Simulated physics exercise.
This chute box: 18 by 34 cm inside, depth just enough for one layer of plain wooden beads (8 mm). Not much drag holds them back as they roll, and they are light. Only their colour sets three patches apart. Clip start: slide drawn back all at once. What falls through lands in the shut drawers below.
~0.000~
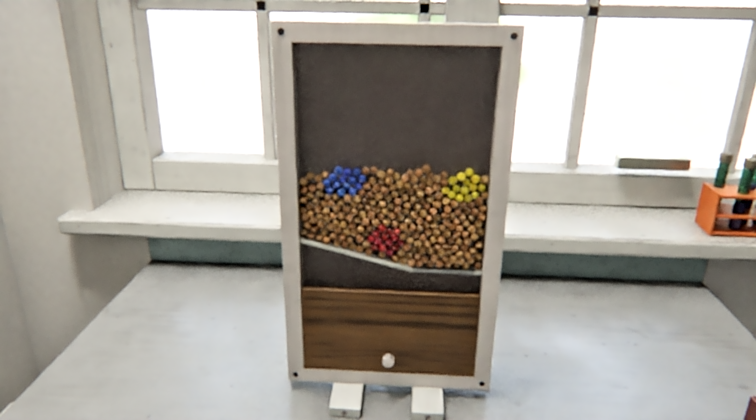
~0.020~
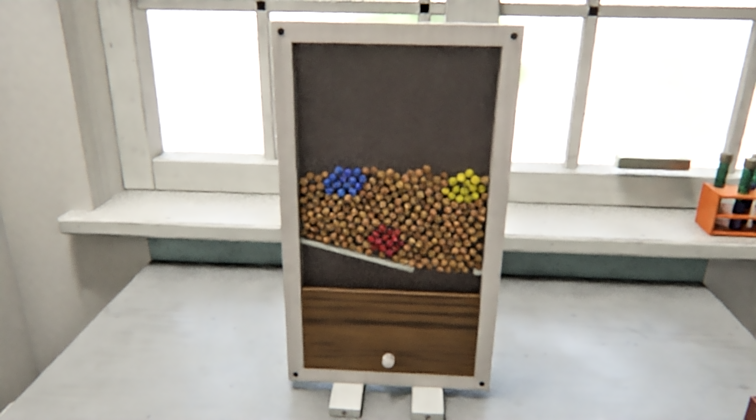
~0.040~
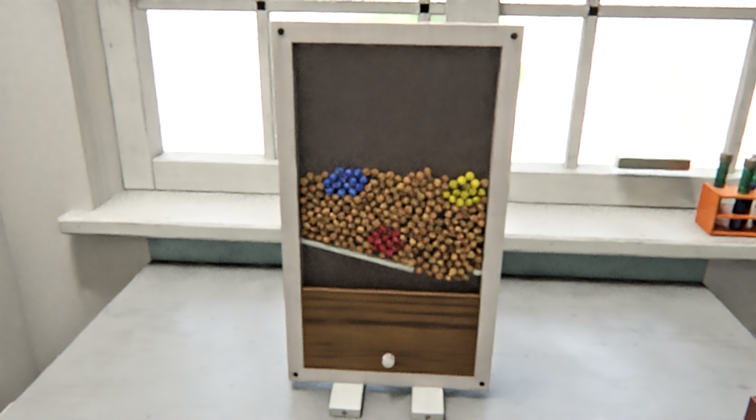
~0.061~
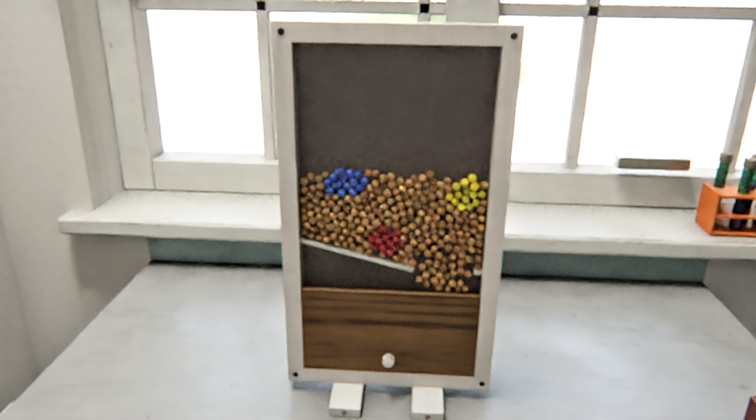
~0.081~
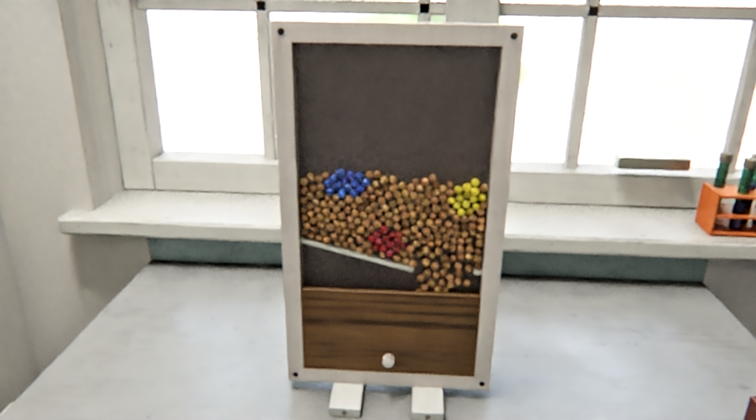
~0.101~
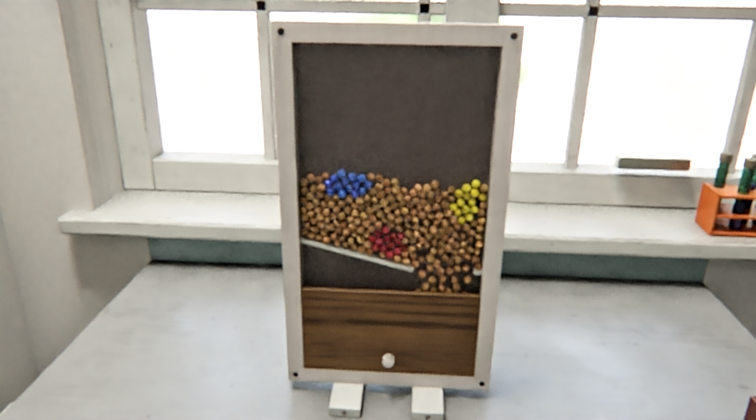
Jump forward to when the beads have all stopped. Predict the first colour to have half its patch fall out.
My call: Yellow.
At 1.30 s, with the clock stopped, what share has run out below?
Share out below: Approx. 90 per cent.
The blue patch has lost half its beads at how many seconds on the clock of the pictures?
Around 0.8 seconds.
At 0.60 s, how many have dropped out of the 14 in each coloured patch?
Count out below - yellow 14, red 10, blue 4.
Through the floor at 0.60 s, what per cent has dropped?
Close to 70 in a hundred.
After 0.25 s, 40 % are out; out of 14, yellow 2, red 0, blue 0.
After 0.60 s, 70 % are out; out of 14, yellow 14, red 10, blue 4.
After 1.30 s, 90 % are out; out of 14, yellow 14, red 14, blue 14.
At rest by 2.1 s, 100 % are out; out of 14, yellow 14, red 14, blue 14; half out at yellow 0.29 s, red 0.43 s, blue 0.72 s.
